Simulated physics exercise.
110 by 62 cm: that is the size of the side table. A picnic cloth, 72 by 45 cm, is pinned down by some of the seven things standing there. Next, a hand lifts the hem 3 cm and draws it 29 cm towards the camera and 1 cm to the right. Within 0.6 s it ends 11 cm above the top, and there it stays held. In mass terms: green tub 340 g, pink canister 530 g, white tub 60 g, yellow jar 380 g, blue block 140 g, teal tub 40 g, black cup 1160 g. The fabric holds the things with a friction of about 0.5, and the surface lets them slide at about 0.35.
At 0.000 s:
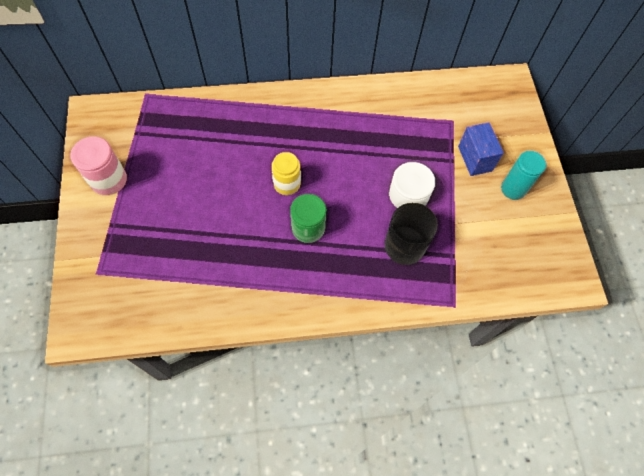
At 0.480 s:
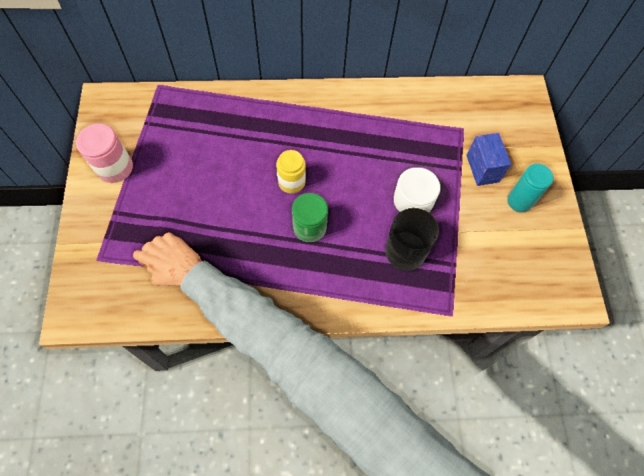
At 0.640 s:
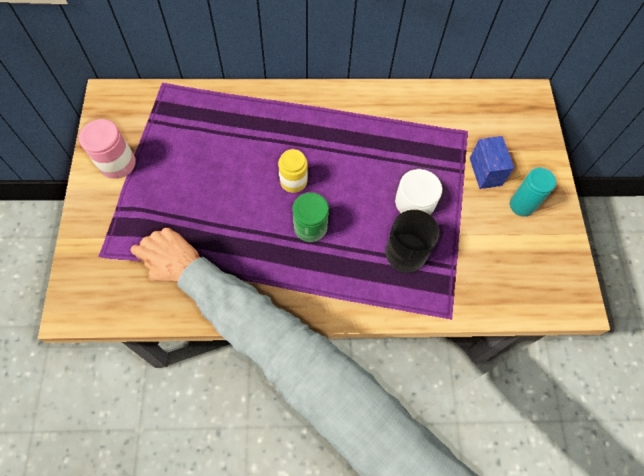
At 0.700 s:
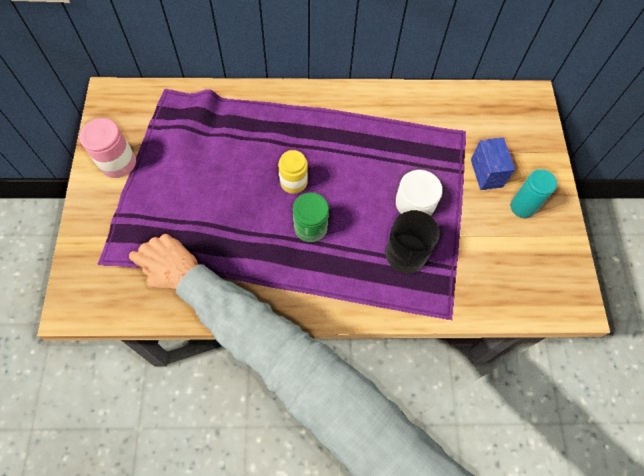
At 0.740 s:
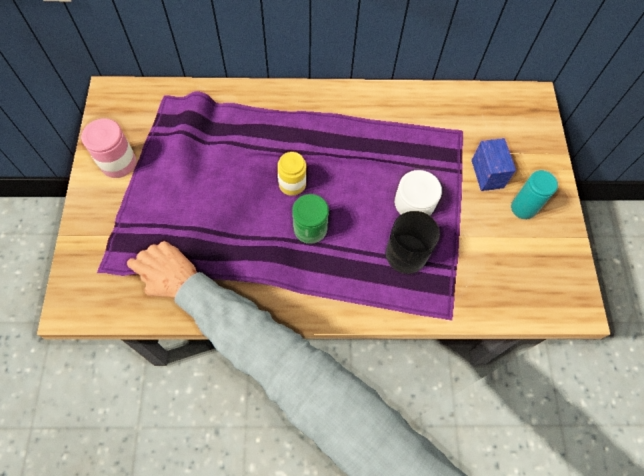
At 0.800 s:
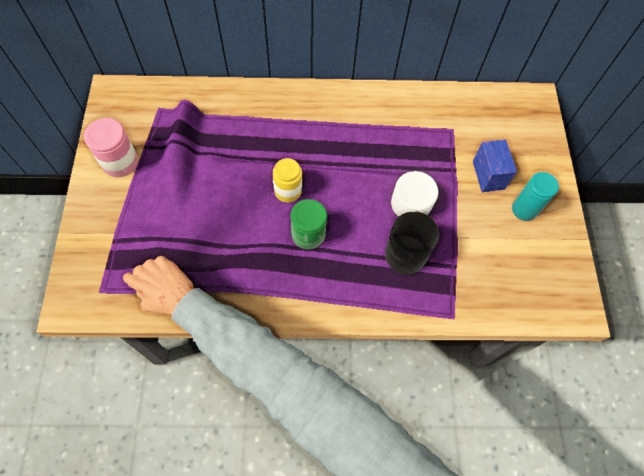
To begin with, a purple striped cloth lies on a wooden table beneath yellow, green, white and black containers, with pink, blue and teal objects beside it. A hand grips the near left corner and pulls it slightly towards the viewer, wrinkling the far left, and the yellow and green containers shift slightly nearer.
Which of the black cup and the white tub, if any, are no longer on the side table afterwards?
My guess is the black cup ends up on the surface. My guess is the white tub ends up on the surface.
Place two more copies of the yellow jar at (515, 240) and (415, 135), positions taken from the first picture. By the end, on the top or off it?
So the first copy ends up on top, while the second copy ends up on top.
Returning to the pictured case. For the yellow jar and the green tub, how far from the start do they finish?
I'd put the yellow jar near 30 centimetres and the green tub near 25 centimetres.
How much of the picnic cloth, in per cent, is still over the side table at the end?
Roughly 75% of it.
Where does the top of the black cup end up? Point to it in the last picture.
(362, 257).
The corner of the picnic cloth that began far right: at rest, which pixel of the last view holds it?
In the final picture you'd find it somewhere near (334, 136).
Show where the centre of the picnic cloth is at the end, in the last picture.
About (217, 284).
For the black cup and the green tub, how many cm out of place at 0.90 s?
Roughly black cup 2 cm and green tub 6 cm.
After 0.9 s, 100 % of the picnic cloth is still over the top; white tub 5 cm off its start, black cup 1 cm off its start, yellow jar 9 cm off its start.
After 1.0 s, 90 % of the picnic cloth is still over the top; white tub 9 cm off its start, black cup 4 cm off its start, yellow jar 16 cm off its start.
After 1.1 s, 80 % of the picnic cloth is still over the top; white tub 15 cm off its start at (354, 209), black cup 8 cm off its start at (376, 248), yellow jar 24 cm off its start at (225, 250).
After 1.2 s, 75 % of the picnic cloth is still over the top; white tub 19 cm off its start, black cup 11 cm off its start, yellow jar 28 cm off its start.
After 2.8 s, 75 % of the picnic cloth is still over the top; white tub 19 cm off its start at (336, 218), black cup 11 cm off its start at (362, 257), yellow jar 29 cm off its start at (204, 268), green tub 23 cm off its start at (248, 306).
